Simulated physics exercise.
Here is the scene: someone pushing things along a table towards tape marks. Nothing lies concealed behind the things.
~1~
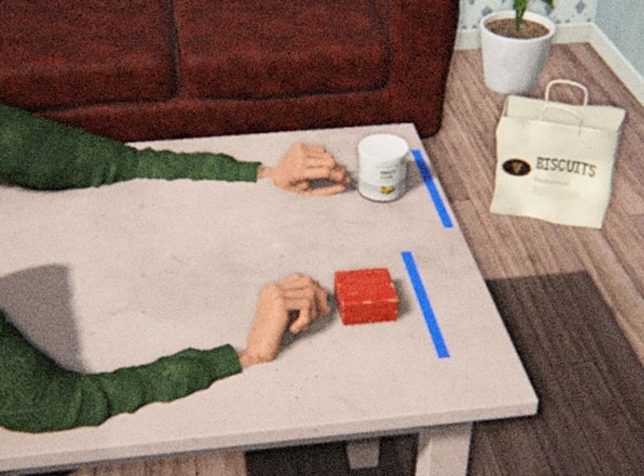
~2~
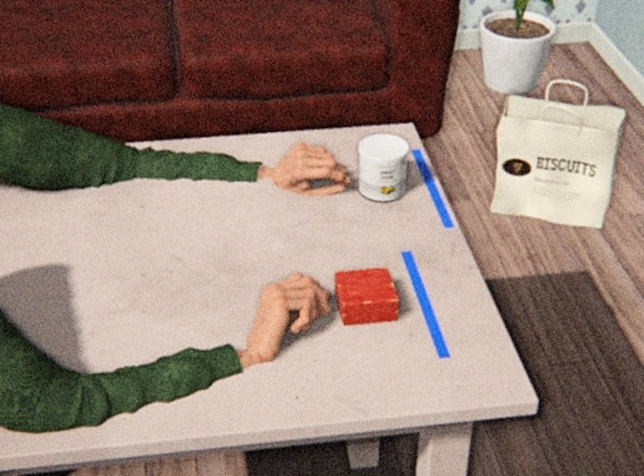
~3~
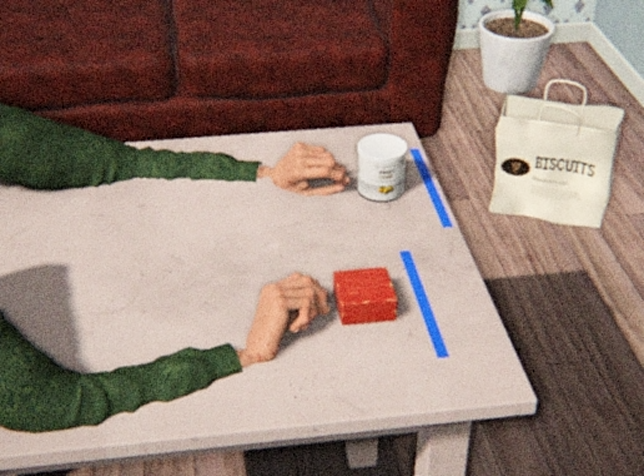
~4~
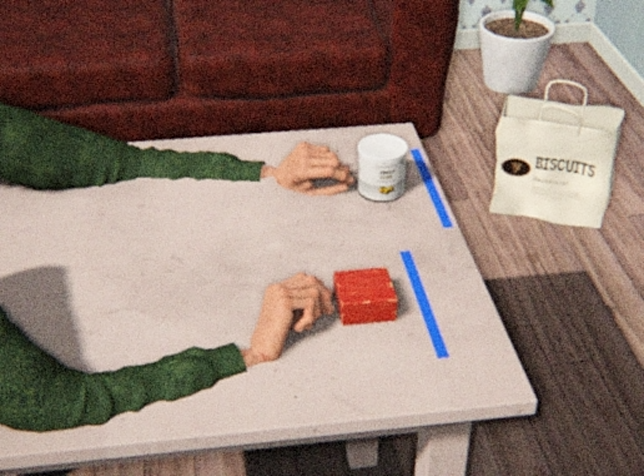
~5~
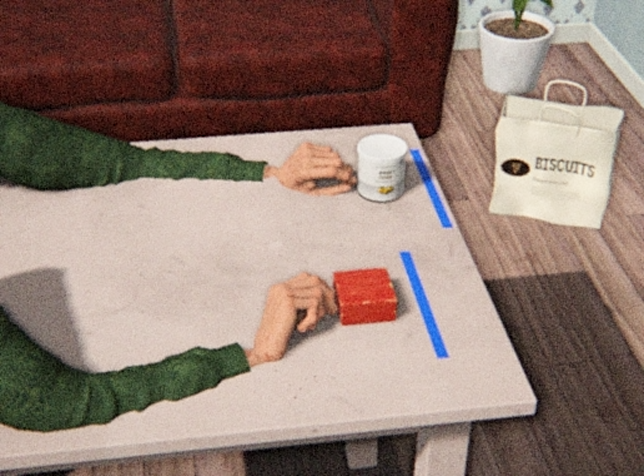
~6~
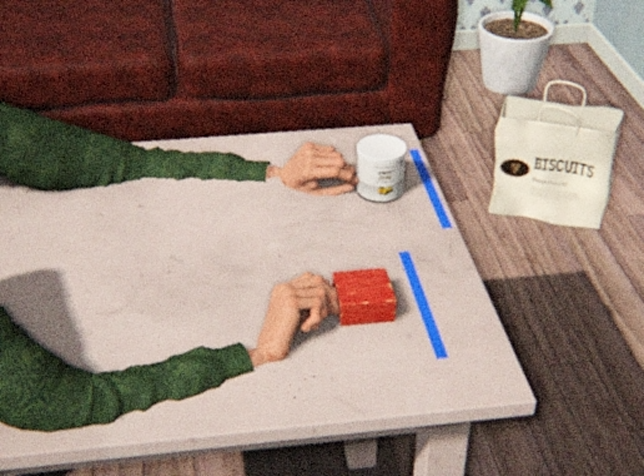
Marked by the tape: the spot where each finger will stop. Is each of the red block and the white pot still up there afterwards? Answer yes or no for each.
Red block - yes; white pot - no.
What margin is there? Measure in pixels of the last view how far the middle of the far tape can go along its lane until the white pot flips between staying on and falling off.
Move it left about 20 pixels and it flips.
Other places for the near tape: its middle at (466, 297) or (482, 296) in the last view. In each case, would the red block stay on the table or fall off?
First try, it tumbles off; second try, it tumbles off.
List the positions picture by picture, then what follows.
Red block (366, 296); white pot (383, 169), in the first frame.
White pot (383, 169), in the second frame.
Red block (365, 296), in the third frame.
White pot (382, 169), in the fourth frame.
Red block (364, 296), in the fifth frame.
Red block (364, 297); white pot (381, 169), in the sixth frame.
Then, 1.70 s past the last view, red block travelled about its own width near (440, 290); white pot travelled about its own width near (447, 164).
Then, 2.12 s past the last view, red block travelled well along near (455, 288); white pot in the air near (485, 241).
Finally, the red block stays on the table, near (455, 288); the white pot goes over the edge.
